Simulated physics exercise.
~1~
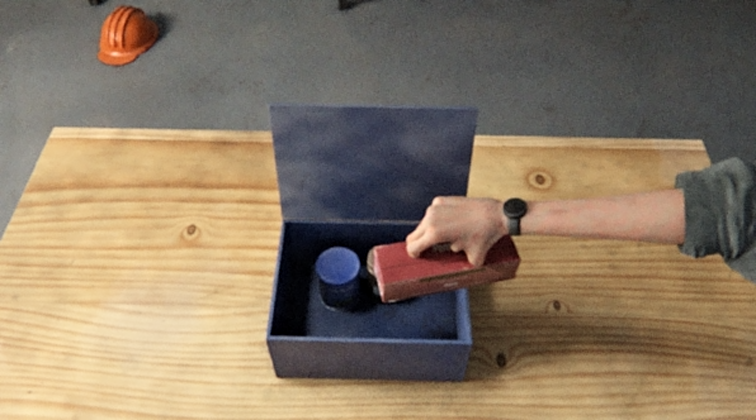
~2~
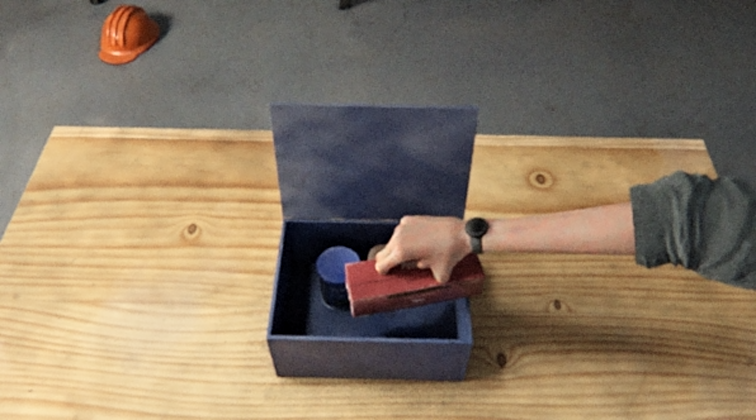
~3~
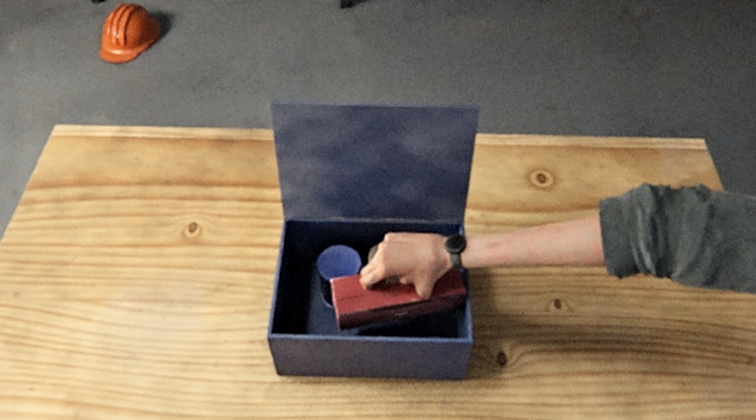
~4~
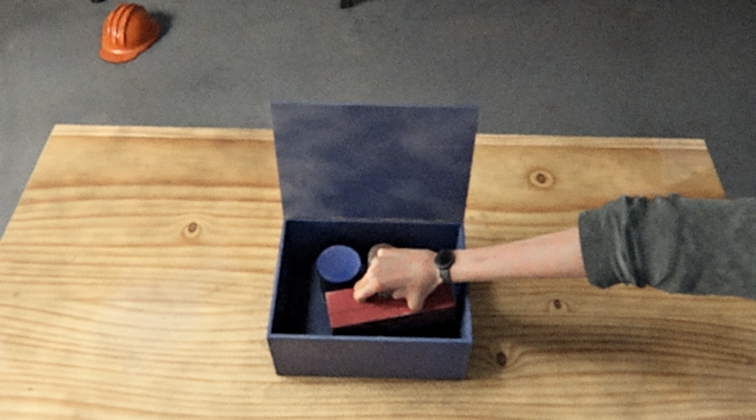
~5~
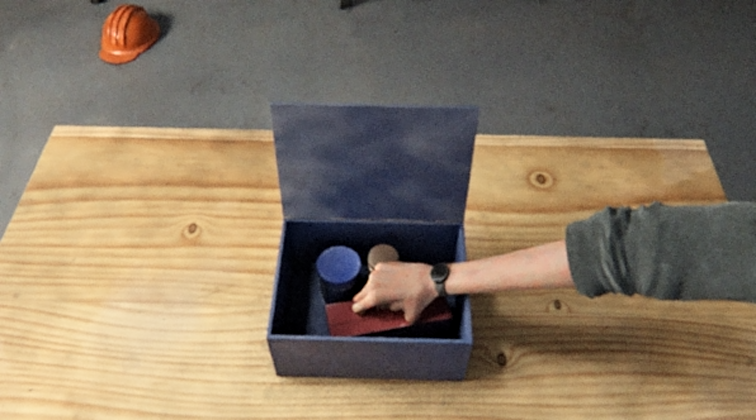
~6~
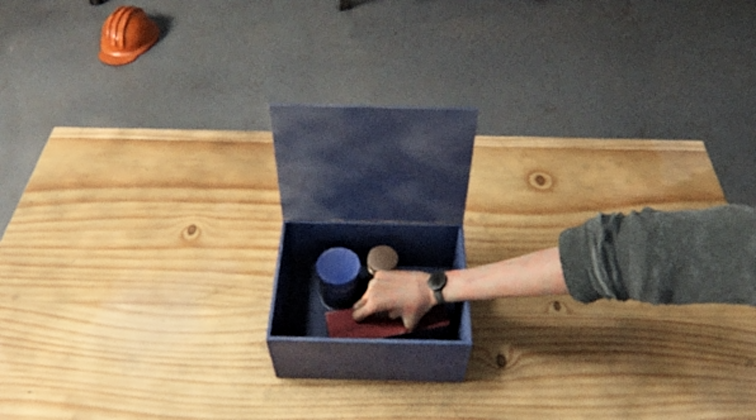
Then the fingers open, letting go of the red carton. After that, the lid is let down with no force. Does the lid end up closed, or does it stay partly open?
Comes fully down.
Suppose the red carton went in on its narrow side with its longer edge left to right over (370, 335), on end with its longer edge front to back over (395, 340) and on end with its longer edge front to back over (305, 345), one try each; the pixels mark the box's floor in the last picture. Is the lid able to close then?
In case one it ends up closed, in case two it remains open and in case three it remains open.
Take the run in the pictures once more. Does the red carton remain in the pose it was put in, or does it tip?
Well, it stays just as set.
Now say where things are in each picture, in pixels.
The first picture shows still above its spot; red carton (446, 263); blue tin (339, 280).
The second picture shows still above its spot; red carton (414, 279); blue tin (340, 279).
The third picture shows still above its spot; red carton (398, 294); blue tin (340, 278).
The fourth picture shows still above its spot; red carton (390, 307); blue tin (340, 278).
The fifth picture shows still above its spot; red carton (388, 319); blue tin (340, 279).
The sixth picture shows put in, still held; red carton (387, 326); blue tin (339, 280).
Then, 1.20 s on from there, lid starting down.
Then, 1.60 s on from there, lid 59° above the rim.
Then, 1.90 s on from there, lid 34° above the rim.
Then, 2.20 s on from there, lid 5° above the rim.
In the end, lid shut; all 3 unmoved. At the end, from the last picture's camera, red carton near (387, 326).
